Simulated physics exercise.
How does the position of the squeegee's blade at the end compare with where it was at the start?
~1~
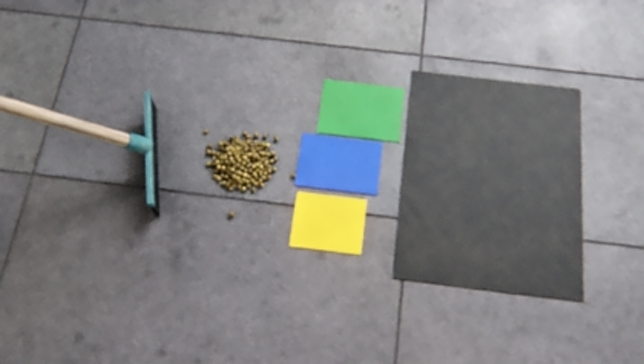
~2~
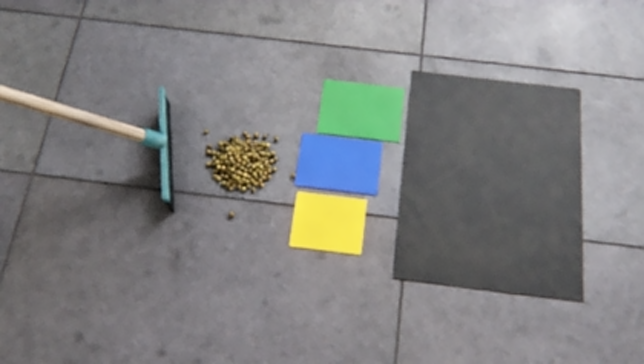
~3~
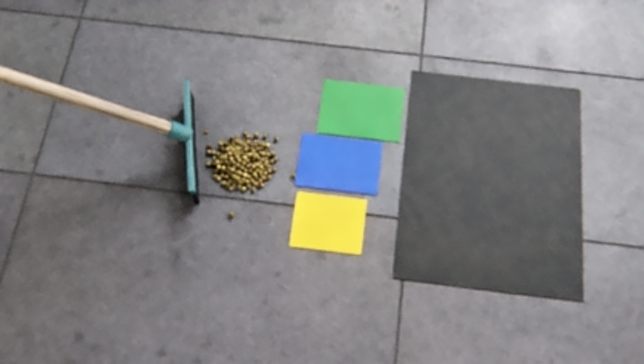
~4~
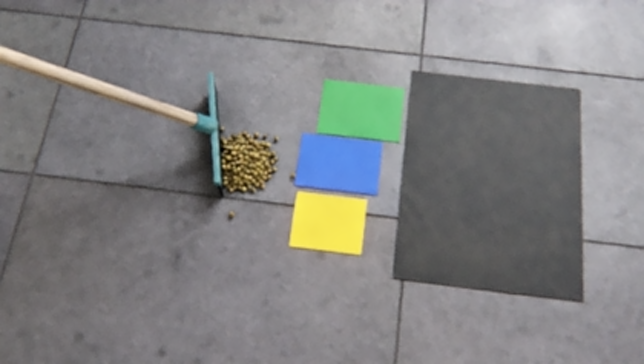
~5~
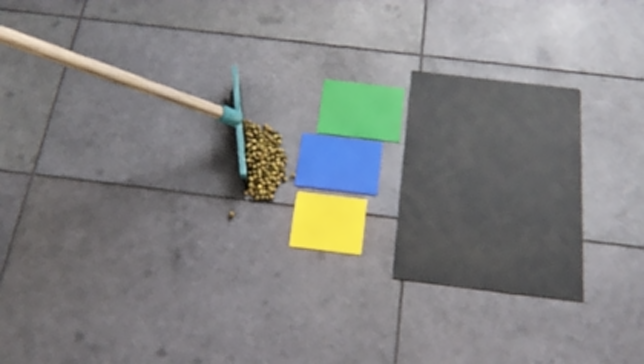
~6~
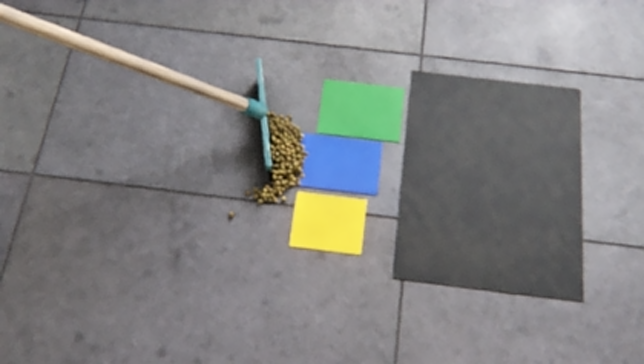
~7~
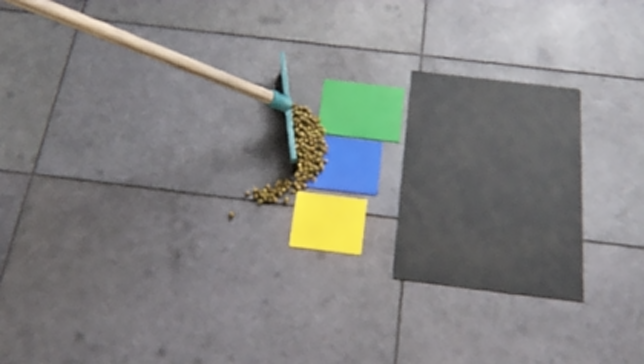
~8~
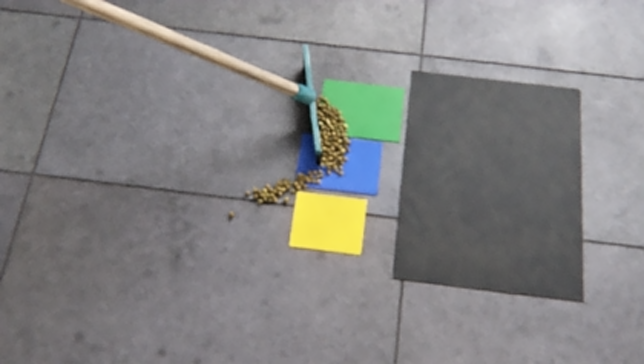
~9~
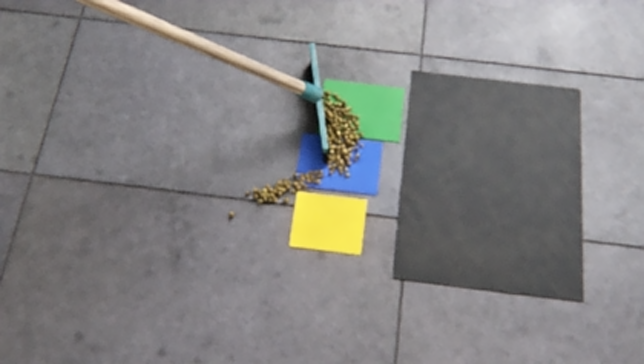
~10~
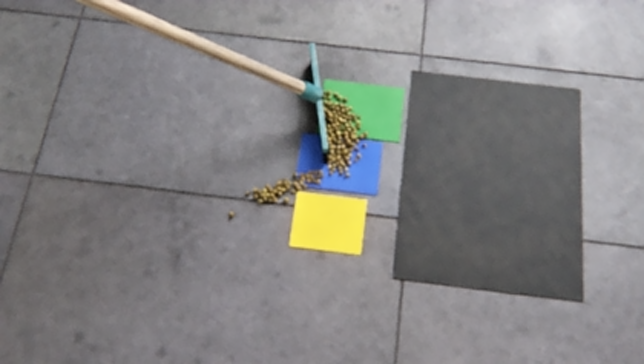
At the start the blade is on the bare floor to the left of the heap, and at the end it is further right and somewhat higher, at the left side of the green and blue mats.
